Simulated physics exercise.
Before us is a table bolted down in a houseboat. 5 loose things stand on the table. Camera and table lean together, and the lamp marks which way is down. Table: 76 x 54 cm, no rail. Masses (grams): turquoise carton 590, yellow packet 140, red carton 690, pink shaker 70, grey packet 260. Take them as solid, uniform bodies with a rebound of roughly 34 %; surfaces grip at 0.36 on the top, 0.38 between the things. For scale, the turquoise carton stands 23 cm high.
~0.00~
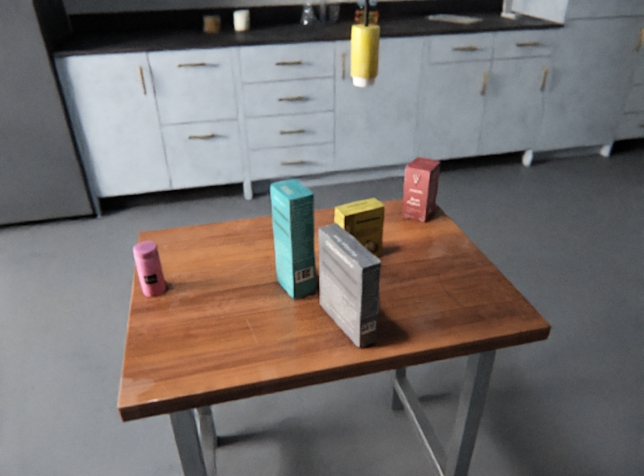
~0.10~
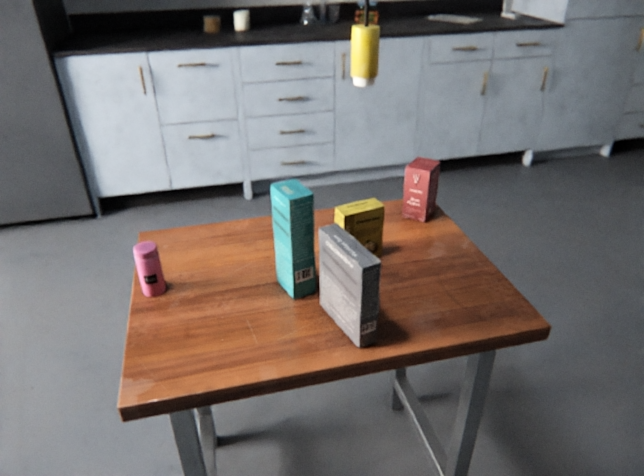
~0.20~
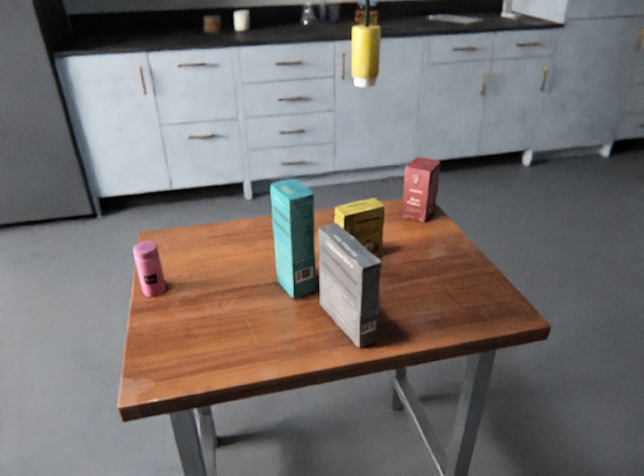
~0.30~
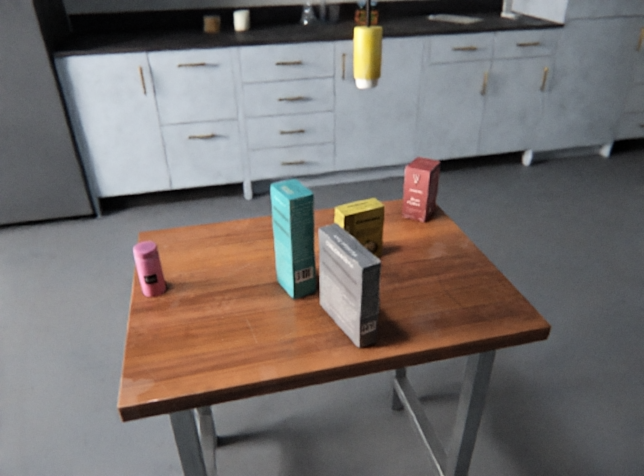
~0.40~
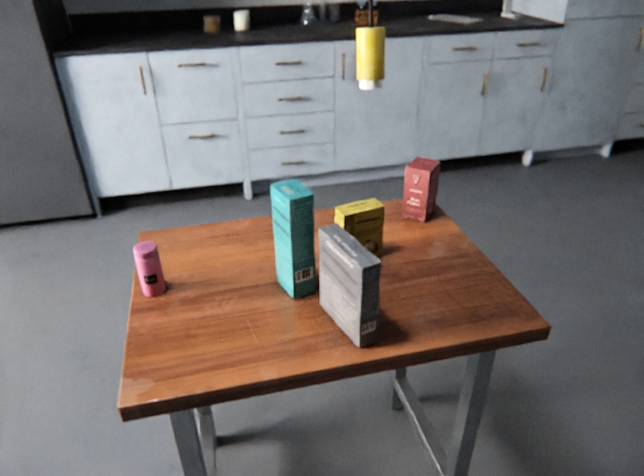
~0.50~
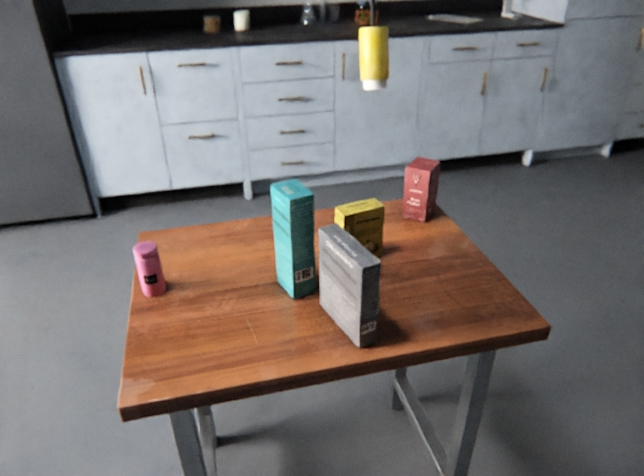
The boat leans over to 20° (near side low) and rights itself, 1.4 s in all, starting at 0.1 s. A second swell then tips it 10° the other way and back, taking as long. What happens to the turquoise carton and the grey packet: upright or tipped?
The turquoise carton keeps standing; the grey packet keeps standing.
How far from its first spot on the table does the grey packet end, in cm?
Some 0 cm.
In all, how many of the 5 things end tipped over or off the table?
That comes to 0.
By 1.10 s, heel 12°, near side down.
By 2.00 s, heel 8°, far side down.
By 2.80 s, boat level.
When it is over (3.4 s), all 5 within 5 cm of the start. End places, in pixels of the last picture, turquoise carton near (294, 241), grey packet near (348, 286).
